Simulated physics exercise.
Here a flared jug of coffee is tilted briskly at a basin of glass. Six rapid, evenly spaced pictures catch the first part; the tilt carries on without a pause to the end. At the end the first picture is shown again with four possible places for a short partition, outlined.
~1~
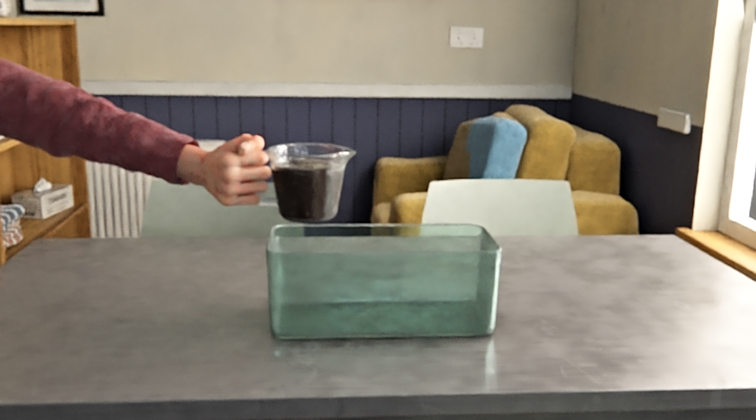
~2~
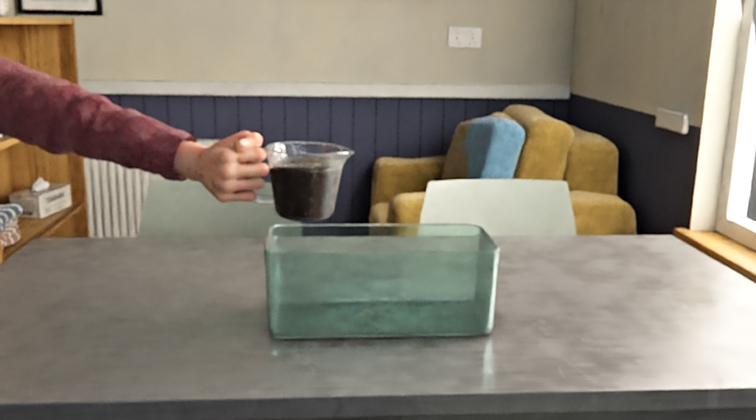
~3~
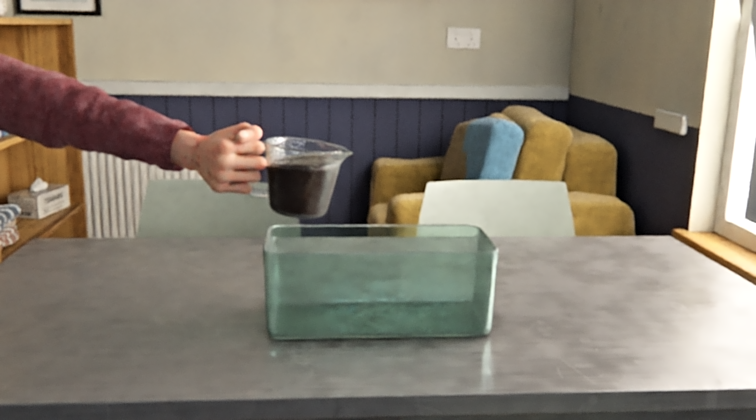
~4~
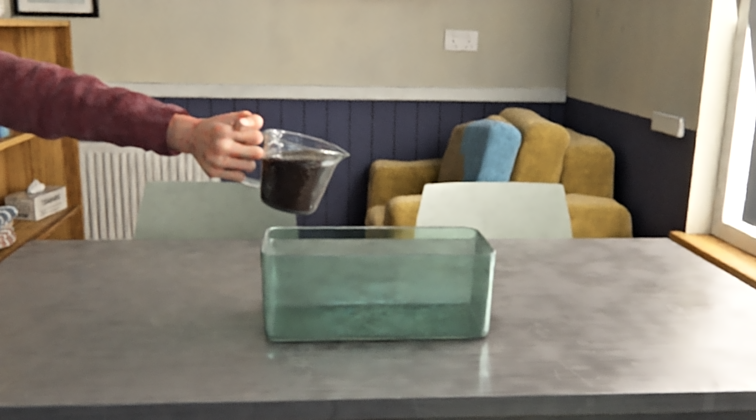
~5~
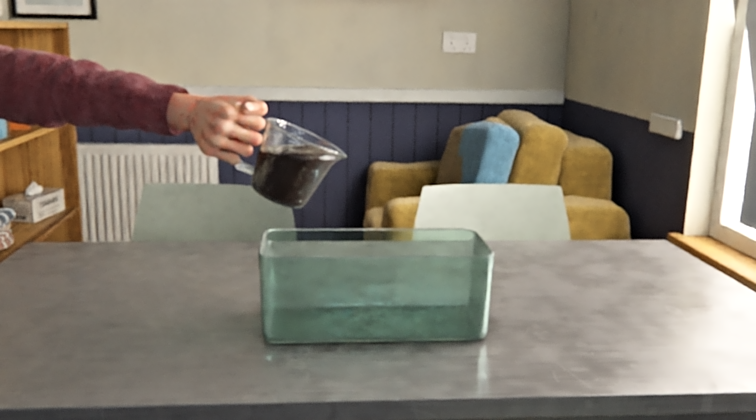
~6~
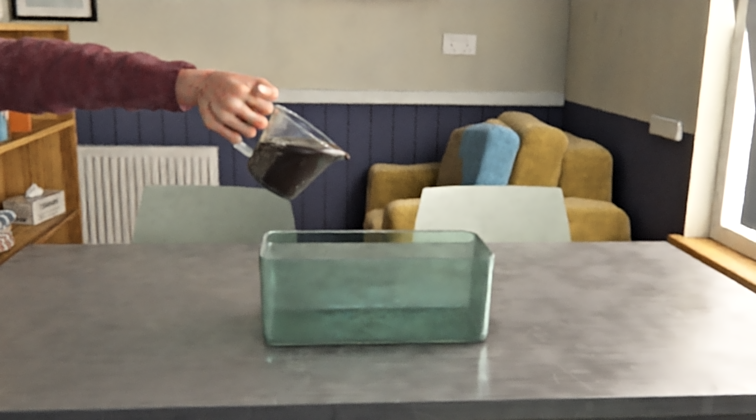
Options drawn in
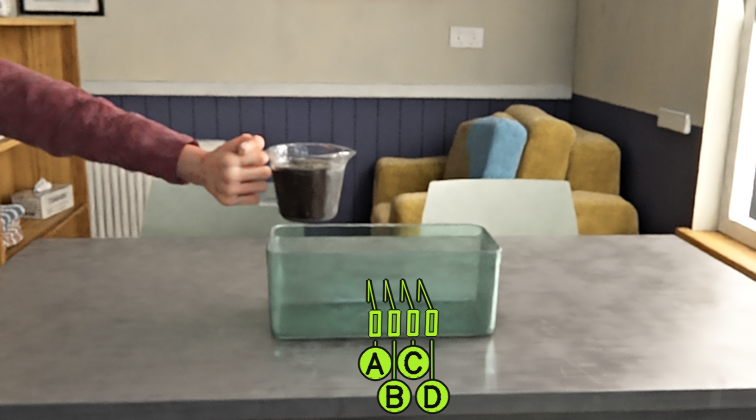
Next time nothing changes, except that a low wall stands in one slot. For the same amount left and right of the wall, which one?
Use place D.
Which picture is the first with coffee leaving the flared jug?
In picture 6.
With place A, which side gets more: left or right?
More ends on the right.
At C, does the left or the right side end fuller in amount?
The right one.
On the marked copy, A at (375, 341); B at (394, 340); C at (413, 340); D at (431, 340).
If A is chosen, about 10 % ends left of the wall and 89 % right of it.
If B is chosen, about 8 % ends left of the wall and 90 % right of it.
If C is chosen, about 16 % ends left of the wall and 83 % right of it.
If D is chosen, about 56 % ends left of the wall and 42 % right of it.
